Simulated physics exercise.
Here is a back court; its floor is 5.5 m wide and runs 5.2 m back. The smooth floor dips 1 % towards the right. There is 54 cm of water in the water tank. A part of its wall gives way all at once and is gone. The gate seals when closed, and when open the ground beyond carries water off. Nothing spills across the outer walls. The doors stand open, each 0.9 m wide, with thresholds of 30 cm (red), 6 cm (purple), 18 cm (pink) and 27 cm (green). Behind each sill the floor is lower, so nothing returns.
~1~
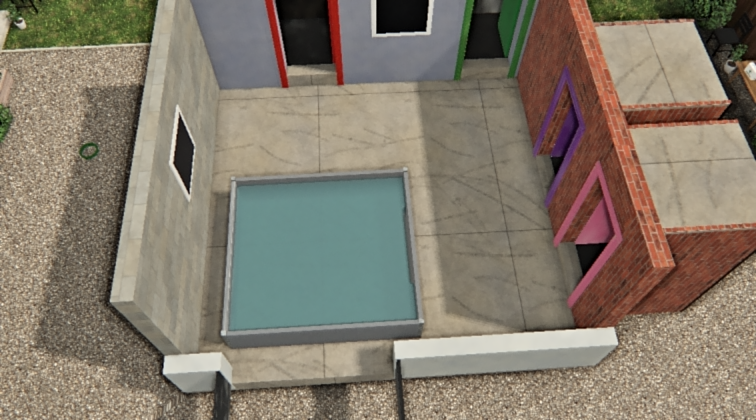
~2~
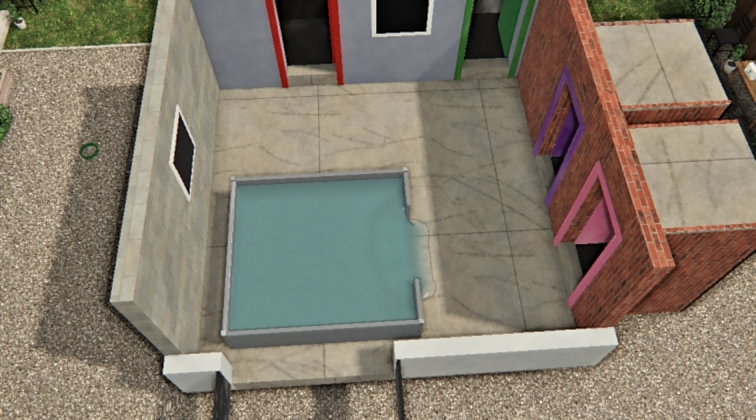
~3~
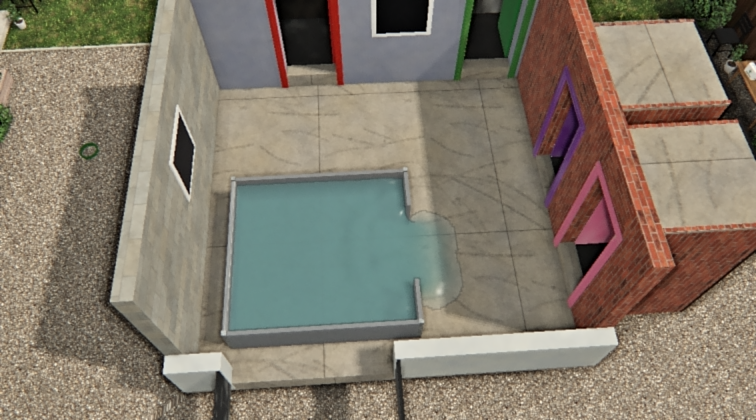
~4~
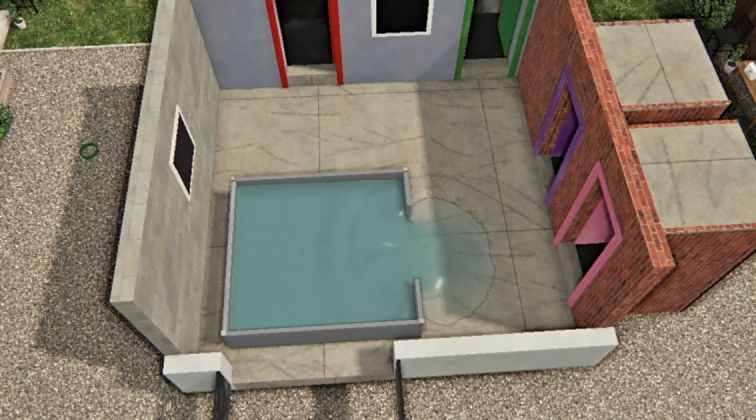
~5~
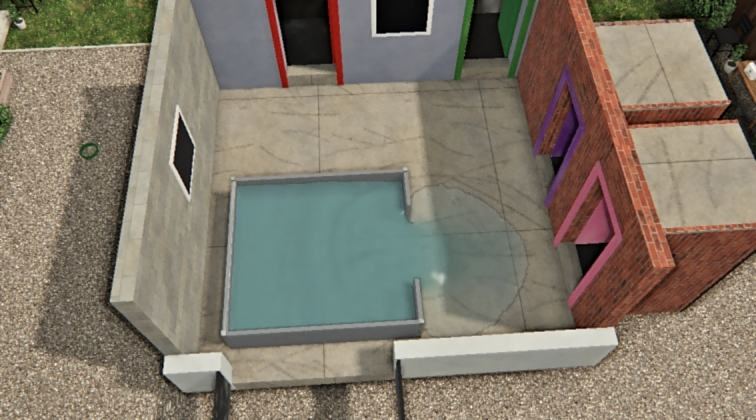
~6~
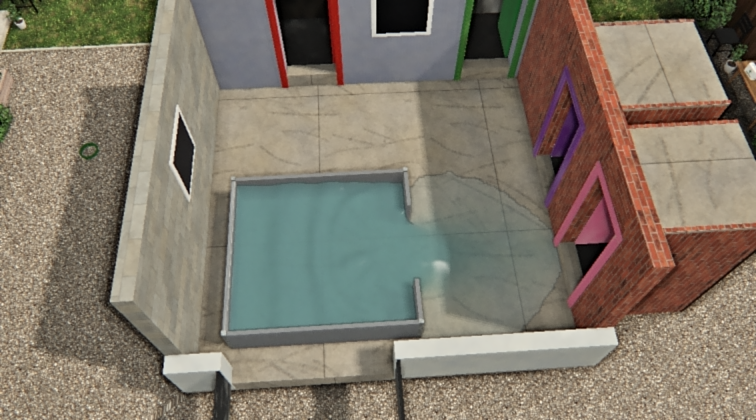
A large rectangular tank of blue-green water stands on the stone floor of a walled back court, seen from high above by a still camera. A grey wall with a small window is on the left, red and green doorways open at the back, and purple and pink ones stand in the brick wall on the right. Part of the tank's right side vanishes, and water pours out, spreading rightward across the floor in a widening, thin, rounded sheet.
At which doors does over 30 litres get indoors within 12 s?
Door by door: At the red door it keeps below the limit; at the purple door it goes over the limit; at the pink door it passes the limit; at the green door it does not reach the limit.
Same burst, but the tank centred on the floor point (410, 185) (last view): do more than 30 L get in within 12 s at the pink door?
Then: Pink below.
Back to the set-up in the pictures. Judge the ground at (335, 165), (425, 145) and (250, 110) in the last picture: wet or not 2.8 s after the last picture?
In that order: Dry, dry, not reached.
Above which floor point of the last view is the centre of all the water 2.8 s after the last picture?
Near (391, 254).
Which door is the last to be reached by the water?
Last comes the red one.
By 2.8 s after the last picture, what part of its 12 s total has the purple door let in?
Some 40 per cent by then.
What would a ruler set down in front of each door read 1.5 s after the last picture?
Depths in cm: Red 0, purple 20, pink 34, green 0.
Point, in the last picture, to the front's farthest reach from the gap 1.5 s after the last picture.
At about (511, 83).
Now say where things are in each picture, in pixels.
The water tank at (322, 248) is whole and still, 54 cm deep, in the first frame.
The front is at (422, 296), 0.6 m from the gap at (409, 254); 0.3 m2 of floor is under water; 54 cm left at the back of the water tank, in the second frame.
Water pours out at (409, 255) and has run 0.9 m, to (446, 298); typically 10 cm deep outside, 54 cm at the water tank's back, in the third frame.
The front is at (488, 271), 1.3 m from the gap at (409, 255); 1.9 m2 of floor is under water; 54 cm left at the back of the water tank, in the fourth frame.
The front is at (516, 238), 1.8 m from the gap at (409, 254); 3.1 m2 of floor is under water; 54 cm left at the back of the water tank, in the fifth frame.
The front is at (560, 263), 2.4 m from the gap at (409, 254); 4.5 m2 of floor is under water; 54 cm left at the back of the water tank, in the sixth frame.
Then, 0.7 s after the last picture water covers 30 % of the floor and is deepest (36 cm) near (415, 264); red door not reached, purple door 16 cm at the sill, 3 L in, pink door 31 cm at the sill, 22 L in, green door not reached.
Then, 1.5 s after the last picture water covers 35 % of the floor and is deepest (35 cm) near (558, 288); red door not reached, purple door 20 cm at the sill, 51 L in, pink door 34 cm at the sill, 69 L in, green door not reached.
Then, 2.8 s after the last picture water covers 45 % of the floor and is deepest (28 cm) near (571, 345); red door not reached, purple door 17 cm at the sill, 135 L in, pink door 29 cm at the sill, 160 L in, green door 20 cm at the sill, 0 L in.
Then, 6.3 s after the last picture water covers 90 % of the floor and is deepest (22 cm) near (511, 83); red door 4 cm at the sill, 0 L in, purple door 13 cm at the sill, 249 L in, pink door 20 cm at the sill, 211 L in, green door 20 cm at the sill, 0 L in.
Then, 11.3 s after the last picture water covers 95 % of the floor and is deepest (14 cm) near (514, 98); red door 13 cm at the sill, 0 L in, purple door 11 cm at the sill, 343 L in, pink door 11 cm at the sill, 214 L in, green door 13 cm at the sill, 0 L in.
